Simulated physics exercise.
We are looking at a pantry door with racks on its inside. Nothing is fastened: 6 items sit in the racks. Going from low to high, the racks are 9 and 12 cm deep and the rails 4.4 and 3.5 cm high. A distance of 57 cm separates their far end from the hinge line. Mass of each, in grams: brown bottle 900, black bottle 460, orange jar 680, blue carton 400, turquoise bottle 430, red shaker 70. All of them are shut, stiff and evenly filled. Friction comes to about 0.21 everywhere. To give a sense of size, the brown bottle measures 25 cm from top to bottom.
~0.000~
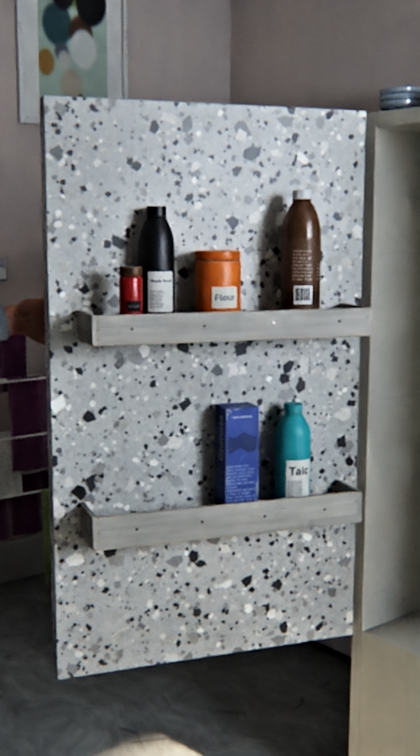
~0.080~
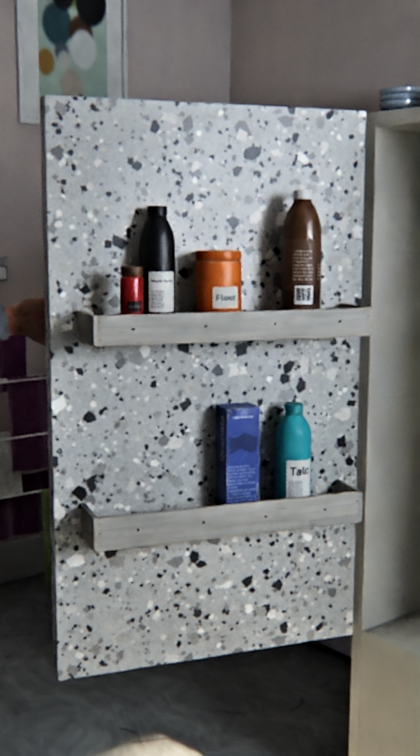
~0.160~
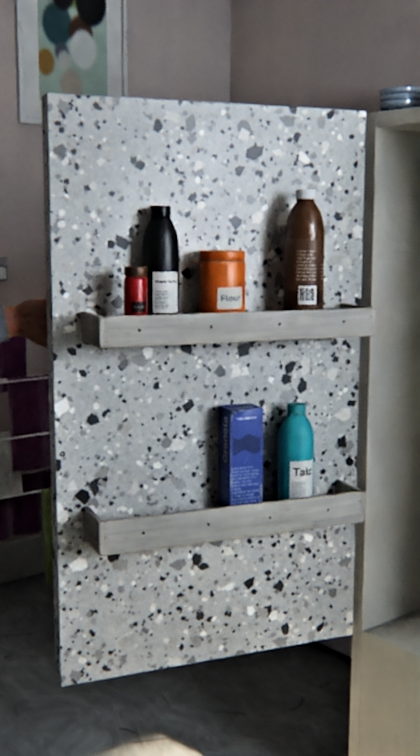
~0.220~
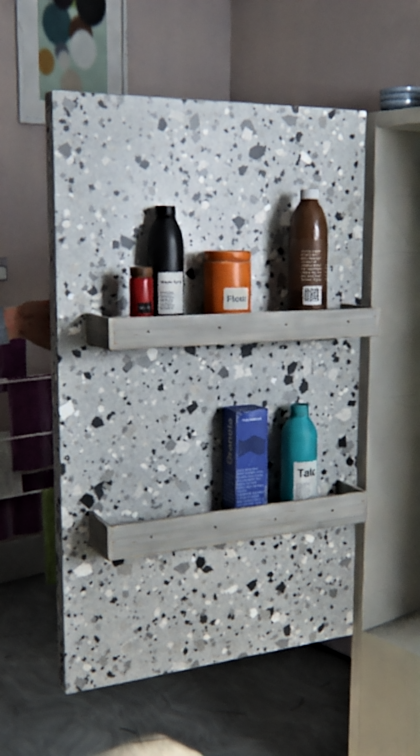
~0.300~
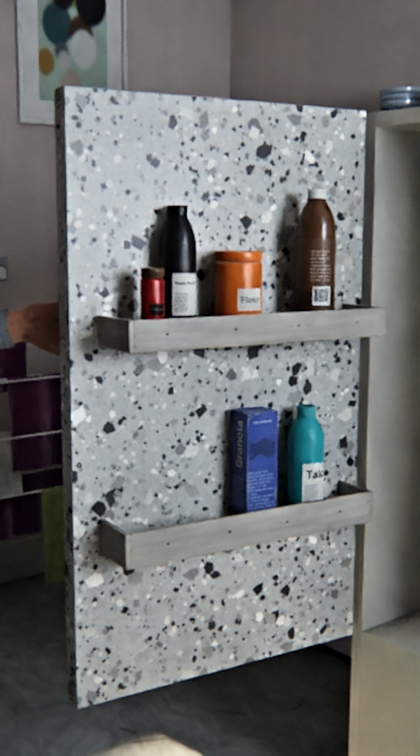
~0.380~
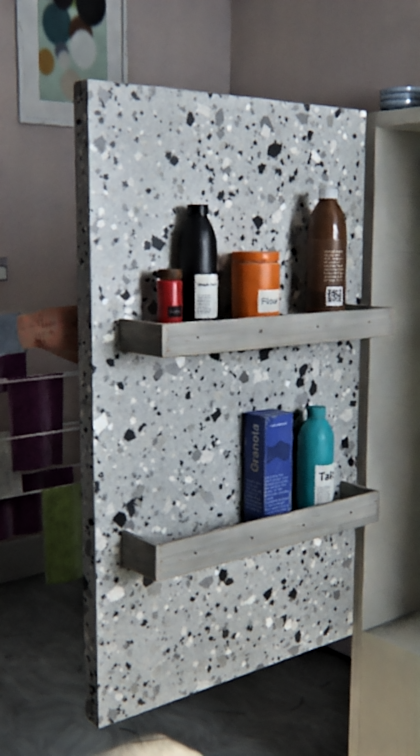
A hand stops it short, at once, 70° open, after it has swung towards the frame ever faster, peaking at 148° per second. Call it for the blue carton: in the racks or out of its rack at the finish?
Out of its rack.
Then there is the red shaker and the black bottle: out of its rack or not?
Result: Red shaker goes out of bounds, black bottle goes out of bounds.
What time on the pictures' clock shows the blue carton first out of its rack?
Around 0.8 seconds.
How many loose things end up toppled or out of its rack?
I count 3.
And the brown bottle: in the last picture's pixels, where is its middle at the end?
It comes to rest somewhere around (369, 259).
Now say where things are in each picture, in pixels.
Door at 110°; blue carton (237, 461); brown bottle (301, 258), in the first frame.
Door at 109°; orange jar (218, 289); turquoise bottle (293, 458), in the second frame.
Door at 107°; red shaker (136, 300); brown bottle (304, 259), in the third frame.
Door at 104°; black bottle (166, 269); orange jar (227, 290), in the fourth frame.
Door at 99°; red shaker (153, 302) shifted 2 cm; turquoise bottle (306, 461), in the fifth frame.
Door at 91°; blue carton (268, 471); brown bottle (326, 259), in the sixth frame.
Around 0.68 s, door at 70°; blue carton at 17° to upright near (343, 479); red shaker at 57° to upright; black bottle at 34° to upright.
Around 1.08 s, door at 70°; black bottle, blue carton and red shaker now out of its rack; orange jar shifted 2 cm; brown bottle shifted 2 cm.
Around 1.38 s, door at 70°; orange jar shifted 2 cm; brown bottle shifted 2 cm.
Finally (1.5 s), out of its rack, black bottle, blue carton and red shaker; the other 3 still in place (within 5 cm).
